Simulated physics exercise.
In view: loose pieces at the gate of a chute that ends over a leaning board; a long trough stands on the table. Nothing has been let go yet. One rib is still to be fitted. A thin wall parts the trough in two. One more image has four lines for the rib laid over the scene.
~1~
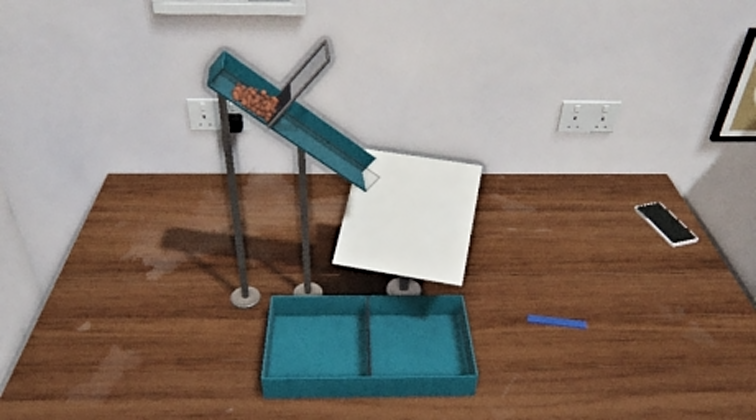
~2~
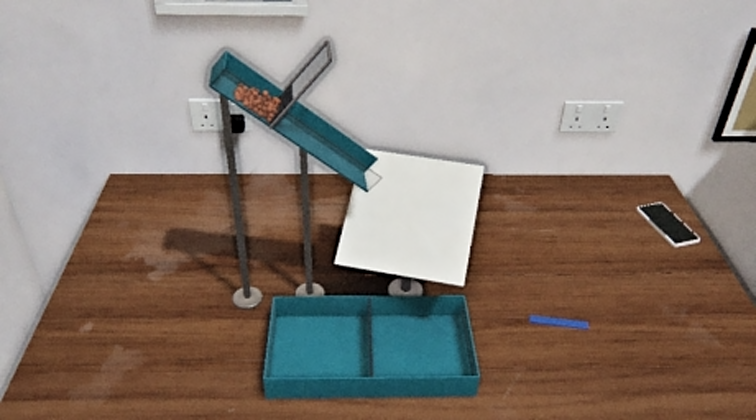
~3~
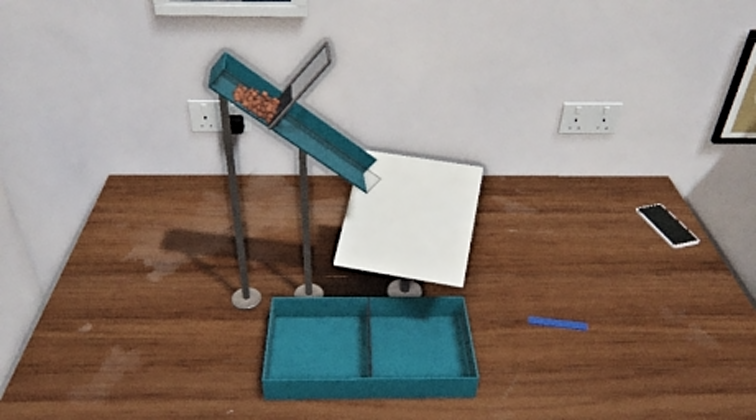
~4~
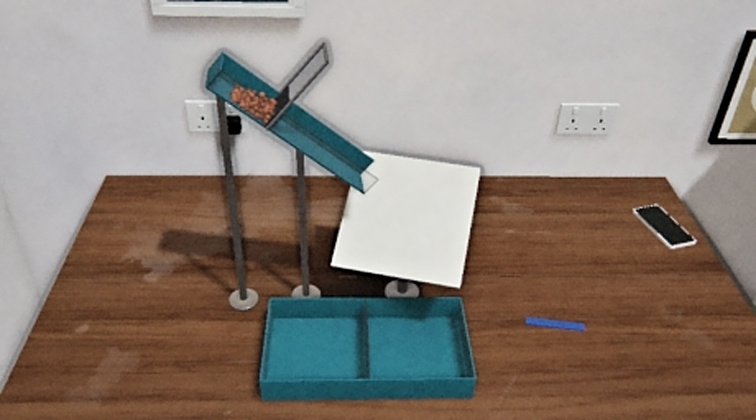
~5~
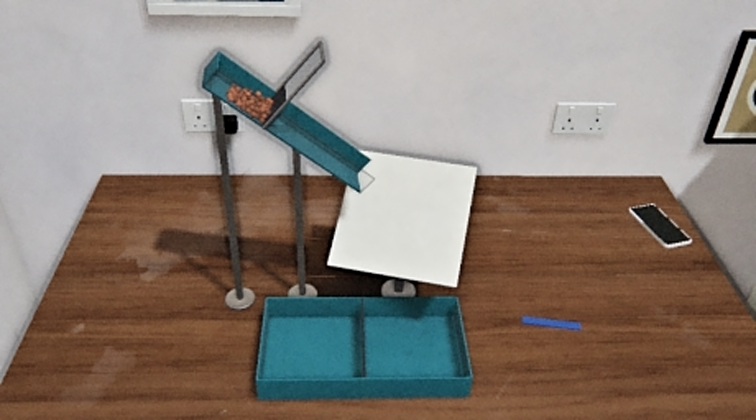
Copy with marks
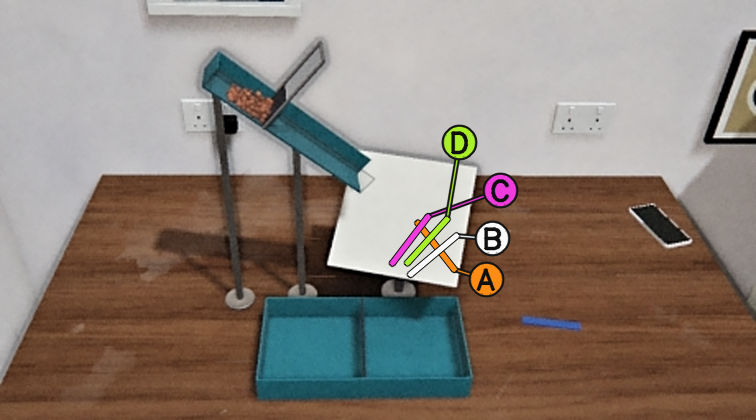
Nothing moved except the view, which shifted very slightly, while orange-brown pellets sat behind the shut gate of a sloping teal chute, above a tilted white board and a divided trough on a wooden table.
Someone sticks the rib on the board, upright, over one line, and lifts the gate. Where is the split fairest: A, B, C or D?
Best: C.
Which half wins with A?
Right.
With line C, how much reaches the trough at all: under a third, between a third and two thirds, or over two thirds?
Line C gives over two thirds.
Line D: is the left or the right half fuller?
The right half.
On the marked copy, line A from (417, 222) to (454, 269); line B from (456, 235) to (410, 274); line C from (428, 216) to (392, 263); line D from (447, 219) to (407, 262).
Choosing A, of what is caught, a small share in the left half, the bulk in the right.
Choosing B, of what is caught, a small share in the left half, the bulk in the right.
Choosing C, of what is caught, close to half in the left half, close to half in the right.
Choosing D, of what is caught, close to a quarter in the left half, the bulk in the right.
